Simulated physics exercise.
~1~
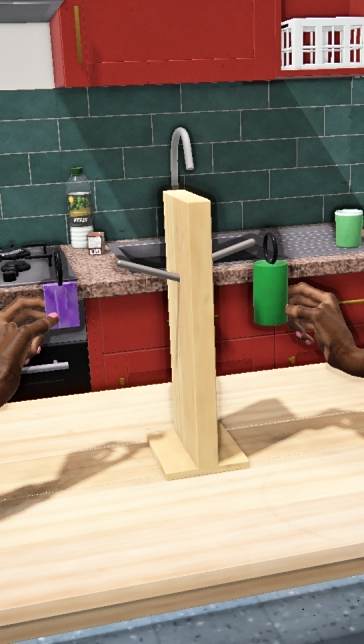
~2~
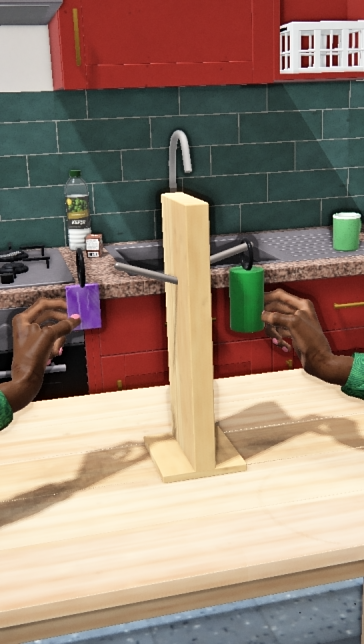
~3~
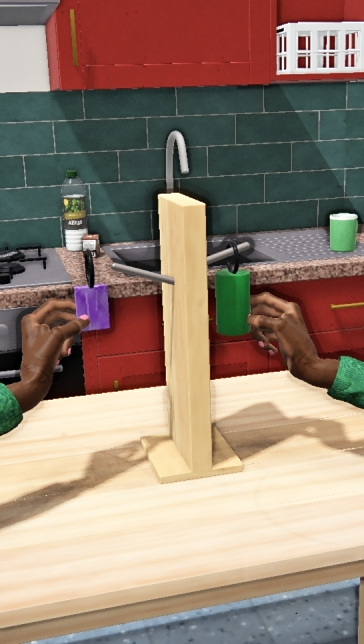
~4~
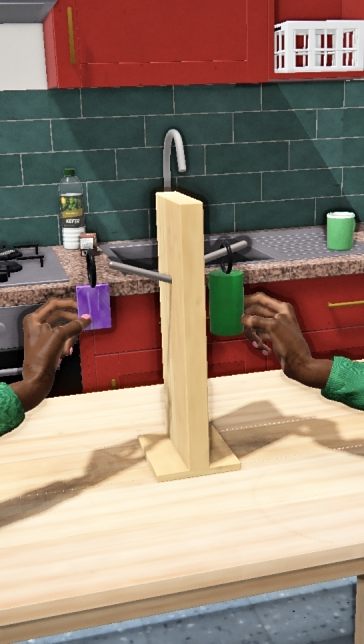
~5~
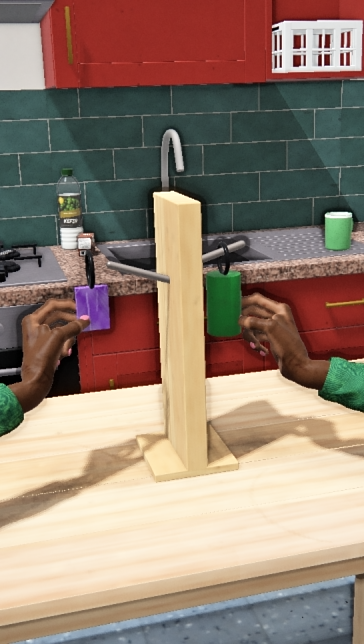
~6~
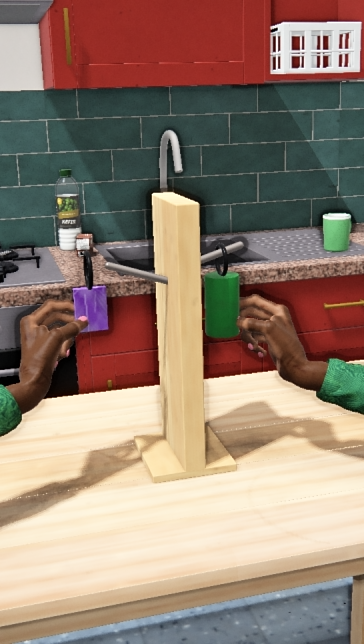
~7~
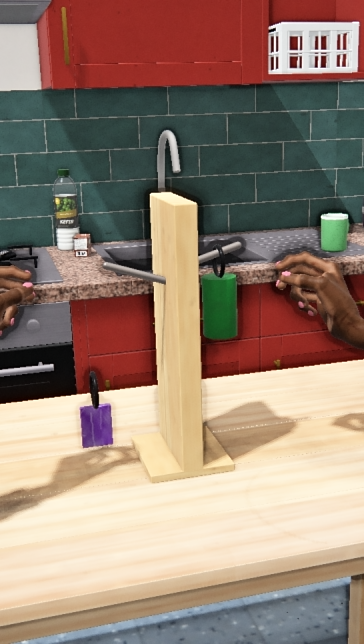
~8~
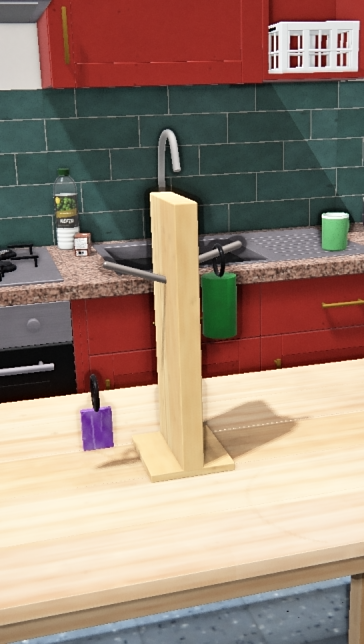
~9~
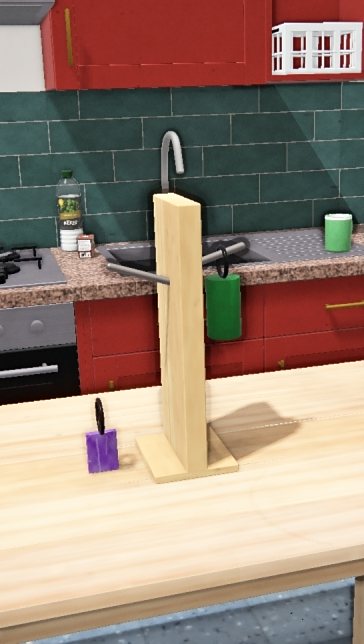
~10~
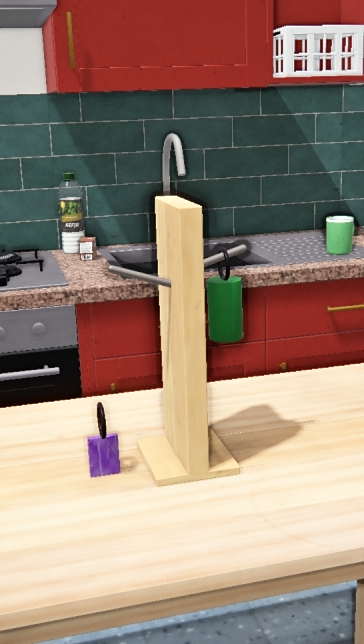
A purple tag and a green lantern-like object were moved inward by two hands toward opposite pegs of a wooden stand, and when the hands let go and withdrew, the purple one dropped to the tabletop while the green one stayed hanging.
